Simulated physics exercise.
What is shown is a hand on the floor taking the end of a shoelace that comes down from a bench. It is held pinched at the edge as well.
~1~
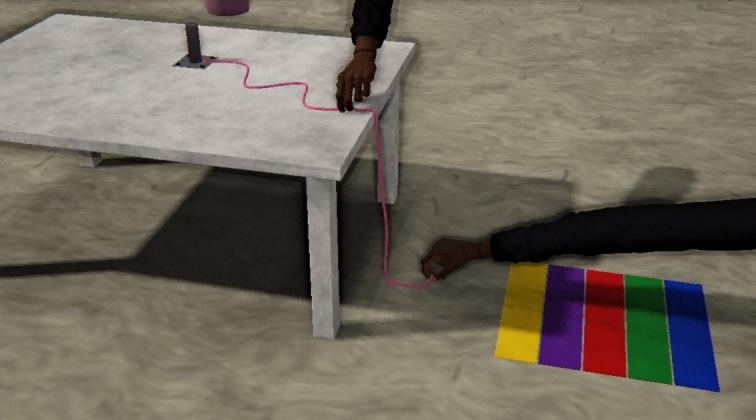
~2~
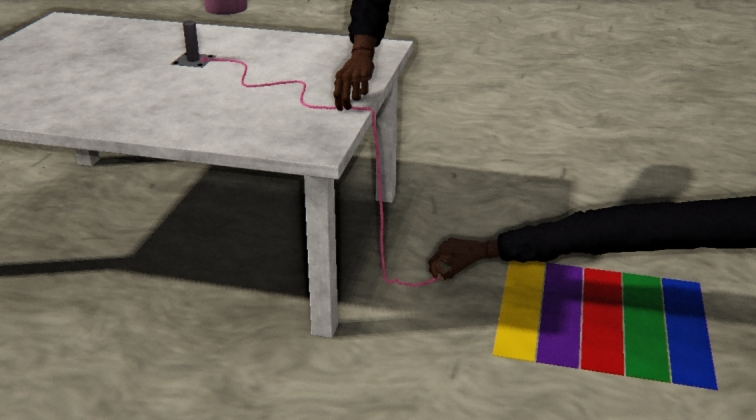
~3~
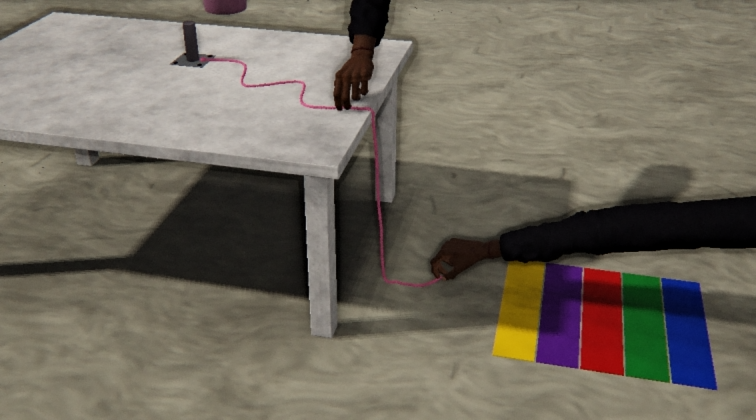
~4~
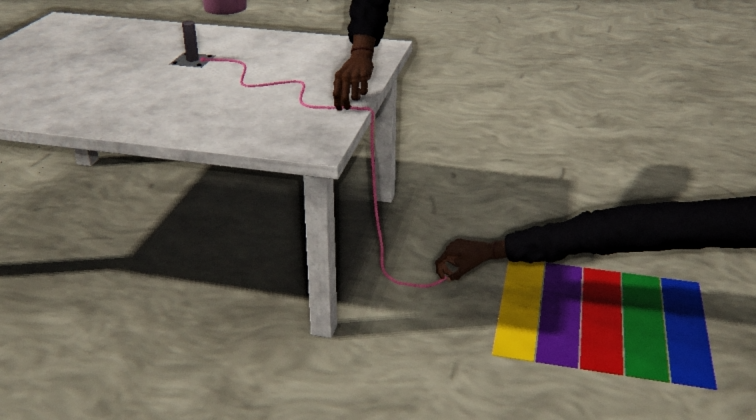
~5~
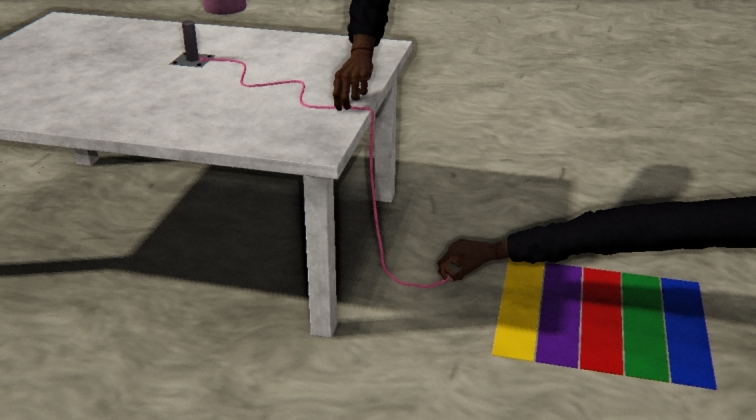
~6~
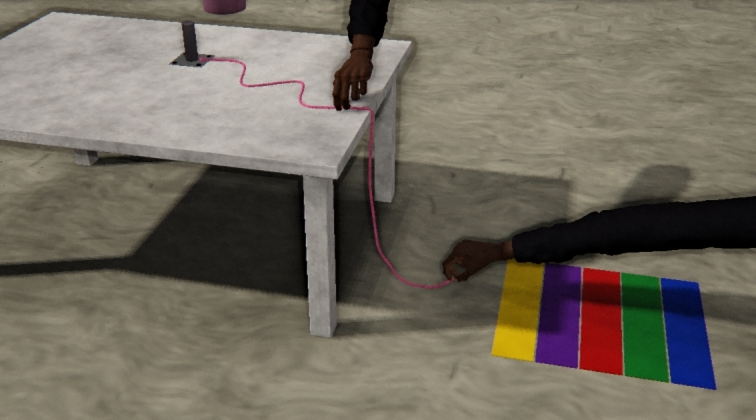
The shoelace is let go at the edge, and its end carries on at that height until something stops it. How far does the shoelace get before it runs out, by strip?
As far as the green strip.
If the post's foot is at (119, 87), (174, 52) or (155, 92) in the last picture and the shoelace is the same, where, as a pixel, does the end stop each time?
In order, near (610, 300), (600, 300) and (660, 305).
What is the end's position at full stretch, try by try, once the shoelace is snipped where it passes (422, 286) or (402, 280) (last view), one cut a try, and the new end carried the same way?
(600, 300) and (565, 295).
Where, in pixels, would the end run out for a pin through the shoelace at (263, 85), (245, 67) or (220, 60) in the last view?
The places are (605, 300), (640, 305) and (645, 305).
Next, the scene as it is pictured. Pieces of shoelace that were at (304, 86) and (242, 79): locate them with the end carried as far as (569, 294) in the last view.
They end up somewhere around (342, 95) and (267, 78).
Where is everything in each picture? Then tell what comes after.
In the first picture, end (432, 277); yellow (518, 340); purple (561, 347); red (604, 353); green (649, 360); blue (694, 367).
In the second picture, end (439, 276); shoelace through (238, 62) (262, 85) (302, 99) (372, 114) (380, 196) (383, 265).
In the third picture, end (441, 277).
In the fourth picture, end (446, 277); shoelace through (238, 62) (262, 85) (301, 99) (371, 114) (375, 196) (382, 265).
In the fifth picture, end (449, 278).
In the sixth picture, end (453, 278); shoelace through (237, 62) (261, 85) (300, 99) (371, 114) (371, 195) (388, 264).
A little later, end near (569, 294); over purple.
Next, end near (618, 301); over red.
When it is tight, end near (648, 305); over green. It gets as far as the green strip.
